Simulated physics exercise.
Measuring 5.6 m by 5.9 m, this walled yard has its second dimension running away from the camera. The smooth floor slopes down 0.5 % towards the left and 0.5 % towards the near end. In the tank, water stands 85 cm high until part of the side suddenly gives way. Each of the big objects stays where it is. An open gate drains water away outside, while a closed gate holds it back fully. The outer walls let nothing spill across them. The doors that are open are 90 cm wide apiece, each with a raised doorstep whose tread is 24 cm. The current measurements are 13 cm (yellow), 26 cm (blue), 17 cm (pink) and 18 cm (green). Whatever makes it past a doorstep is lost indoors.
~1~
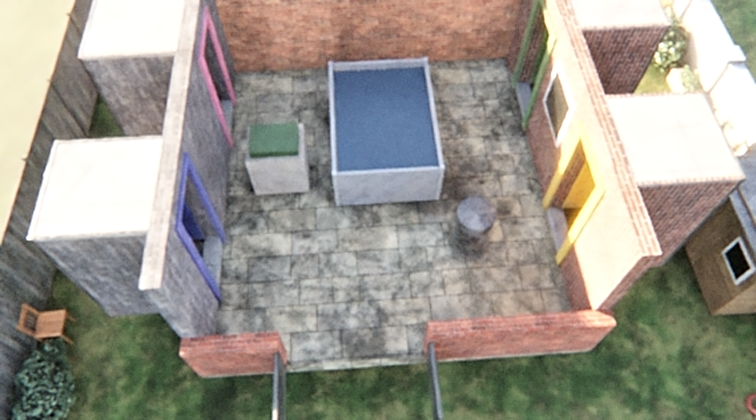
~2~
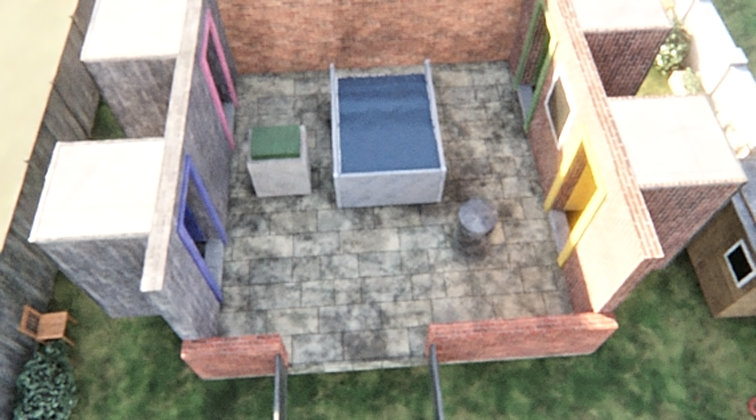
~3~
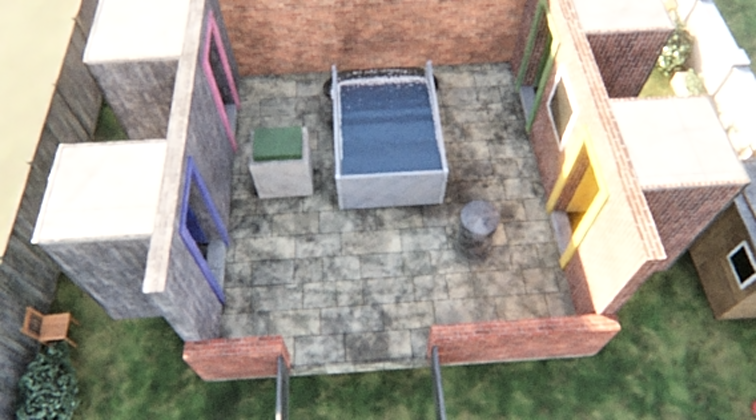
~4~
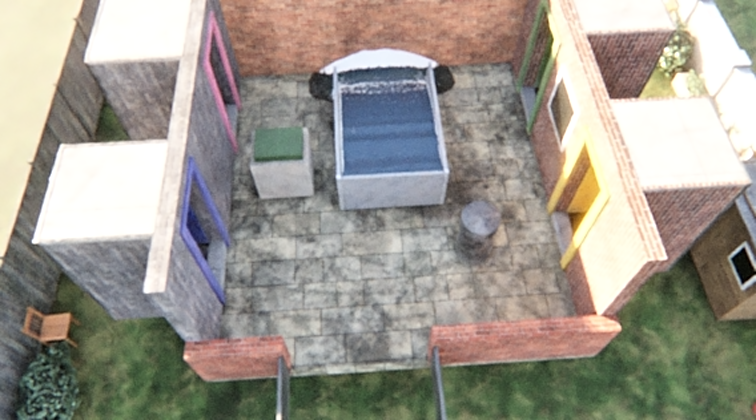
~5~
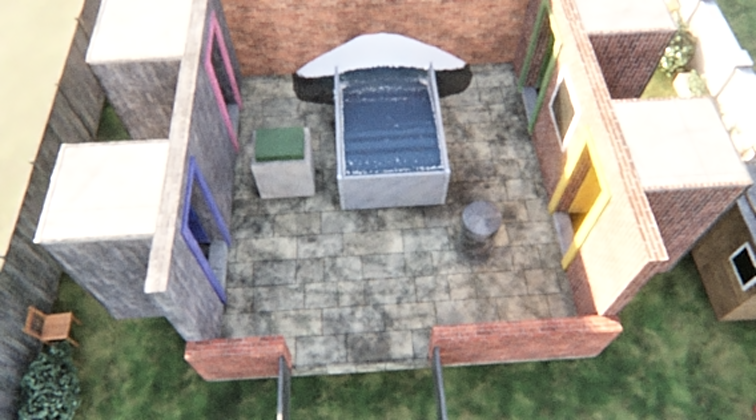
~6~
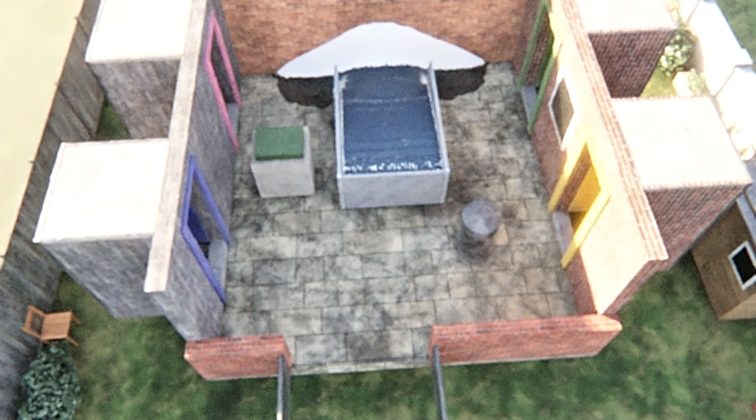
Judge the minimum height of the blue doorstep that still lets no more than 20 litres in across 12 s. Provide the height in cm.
My estimate is 12.5 cm.
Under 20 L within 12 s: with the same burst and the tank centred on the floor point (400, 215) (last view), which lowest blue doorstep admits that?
Then about 9.0 centimetres at the least.
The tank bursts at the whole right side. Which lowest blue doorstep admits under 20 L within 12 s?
A height of around 13.5 cm.
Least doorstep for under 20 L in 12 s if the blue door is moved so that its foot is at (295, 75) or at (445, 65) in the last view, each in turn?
19 and 31 cm.
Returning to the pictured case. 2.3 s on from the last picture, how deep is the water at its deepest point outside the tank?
I'd put it near 34 cm.
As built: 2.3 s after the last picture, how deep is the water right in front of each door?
Depths in cm: Yellow 5, blue 11, pink 24, green 24.
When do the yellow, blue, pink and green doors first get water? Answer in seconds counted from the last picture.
Yellow 1.5 s, blue 1.6 s, pink 0.6 s, green 0.6 s.
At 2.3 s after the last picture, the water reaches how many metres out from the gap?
Reach: Approx. 5.8 m.
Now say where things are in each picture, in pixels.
In the first frame, still water, 85 cm deep, in the tank at (383, 116); the blue door at (205, 238) is dry.
In the second frame, the gap is on the far side, the front 0.3 m out at a hidden place; the back of the tank holds 85 cm.
In the third frame, the front is at a hidden place, 0.8 m from the gap on the far side; 1.5 m2 of floor is wet, 85 cm left at the back.
In the fourth frame, the gap is on the far side, the front 1.0 m out at (443, 65); the back of the tank holds 84 cm.
In the fifth frame, water pours out on the far side and has run 1.3 m, to (467, 64); about 22 cm deep outside, 78 cm at the back.
In the sixth frame, water pours out on the far side and has run 1.6 m, to (275, 73); about 27 cm deep outside, 71 cm at the back; 4.0 m in a straight line remain to the blue door at (211, 241).
Then, 0.7 s after the last picture water covers 20 % of the floor, deepest (60 cm) near (374, 72); it has not reached the blue door.
Then, 2.3 s after the last picture water covers 65 % of the floor, deepest (34 cm) near (251, 86); 11 cm at the blue door, 0 litres in over its 26 cm doorstep.
Then, 11.3 s after the last picture water covers 100 % of the floor, deepest (14 cm) near (222, 335); 13 cm at the blue door, 0 litres in over its 26 cm doorstep.
At the blue door as built, the water peaked near 18 cm, 7.1 s after the last picture.
Run again over the same 12 s with other heights there, 26 litres in over 11.5 cm, 13 litres over 13.5 cm. The limit of 20 litres is kept from about 12.5 cm up.
